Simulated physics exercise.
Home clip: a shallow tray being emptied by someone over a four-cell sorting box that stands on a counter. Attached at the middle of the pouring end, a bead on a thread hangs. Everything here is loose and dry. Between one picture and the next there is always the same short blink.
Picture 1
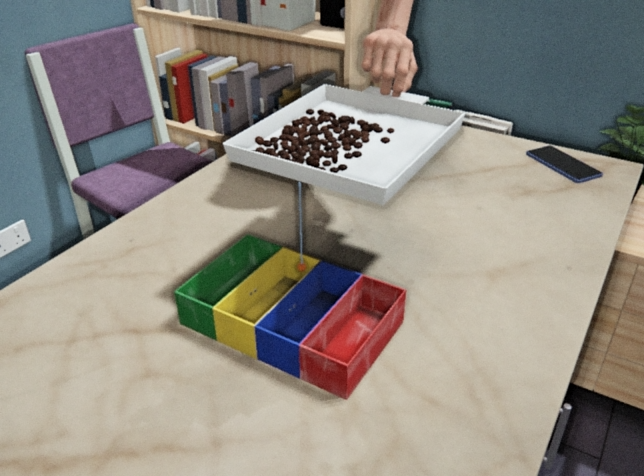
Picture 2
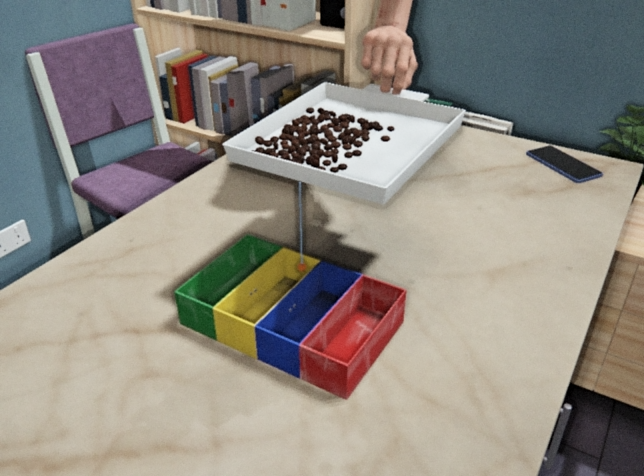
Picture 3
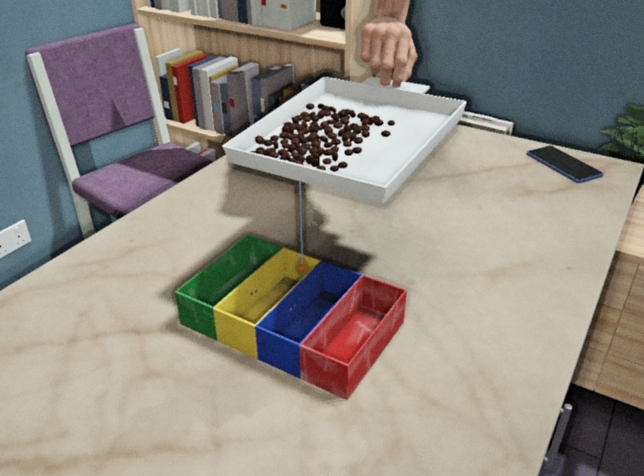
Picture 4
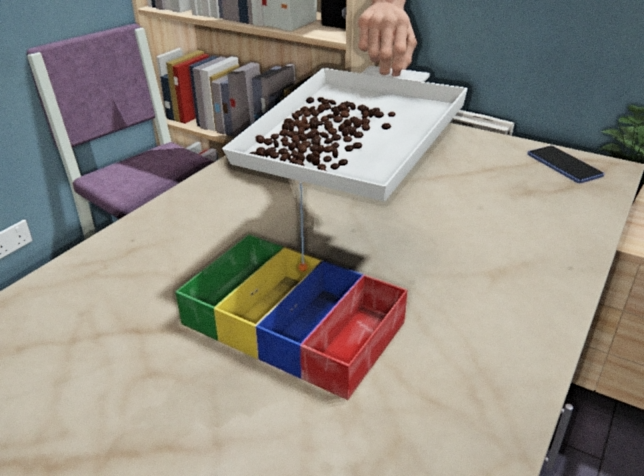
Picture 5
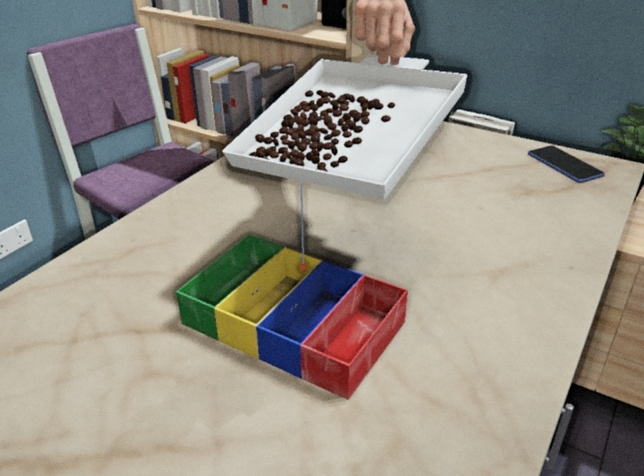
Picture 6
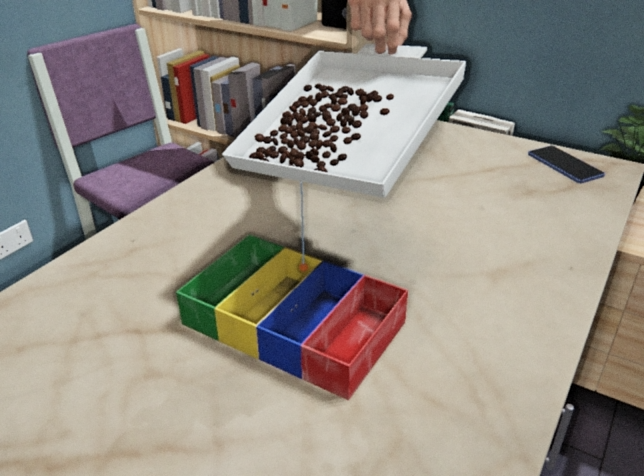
A shallow white tray of small dark brown pieces was slowly tilted by a hand raising its back edge, its front left corner dipping slightly above a green, yellow, blue and red box.
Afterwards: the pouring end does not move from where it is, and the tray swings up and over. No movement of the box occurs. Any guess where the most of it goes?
I'd say the green cell.
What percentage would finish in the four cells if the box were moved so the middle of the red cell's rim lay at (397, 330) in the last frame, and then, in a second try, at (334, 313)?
Around 30 then around 100 per cent.
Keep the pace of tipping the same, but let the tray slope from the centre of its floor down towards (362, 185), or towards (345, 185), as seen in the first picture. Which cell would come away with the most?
The cell in red, then the cell in red.
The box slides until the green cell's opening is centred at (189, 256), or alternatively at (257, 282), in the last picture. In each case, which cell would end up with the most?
The first time that yellow cell comes out on top, the second time green.
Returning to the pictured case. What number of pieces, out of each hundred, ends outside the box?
About 10 %.
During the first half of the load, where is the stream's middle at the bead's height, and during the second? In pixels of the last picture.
Starting near (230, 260), moving on to near (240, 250).
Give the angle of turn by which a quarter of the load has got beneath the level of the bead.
The angle is roughly 90° at that point.
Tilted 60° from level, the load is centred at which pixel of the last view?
Roughly at (275, 135).
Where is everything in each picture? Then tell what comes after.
In the first picture, corners of the pouring end (228, 143) and (384, 186), level; middle of the load (315, 139), flat chocolate drops; bead on its thread (302, 267); green cell (196, 313); yellow cell (235, 330); blue cell (278, 349); red cell (324, 369).
In the second picture, corners of the pouring end (228, 143) and (384, 185), level; middle of the load (315, 139).
In the third picture, corners of the pouring end (227, 145) and (384, 185), tipped barely, lowest at the left corner; middle of the load (315, 136).
In the fourth picture, corners of the pouring end (227, 148) and (383, 183), tipped a little, lowest at the left corner; middle of the load (315, 133).
In the fifth picture, corners of the pouring end (227, 150) and (382, 182), tipped a little, lowest at the left corner; middle of the load (315, 129).
In the sixth picture, corners of the pouring end (227, 153) and (381, 181), tipped clearly, lowest at the left corner; middle of the load (313, 126); green cell (198, 313); yellow cell (237, 330); blue cell (280, 349); red cell (325, 369).
Just after the last frame, tray tipped steeply; every one on the tray.
A moment on, tray tipped right over; roughly half on the tray; roughly a third in the green cell; about a tenth in the yellow cell; roughly a quarter falling or outside the box.
Further on, tray tipped past a quarter turn; roughly two thirds in the green cell; roughly a quarter in the yellow cell; just a few in the blue cell; about a tenth falling or outside the box.
When it is over, tray tipped past a quarter turn; roughly two thirds in the green cell; roughly a quarter in the yellow cell; just a few in the blue cell; not one in the red cell; about a tenth outside the box.
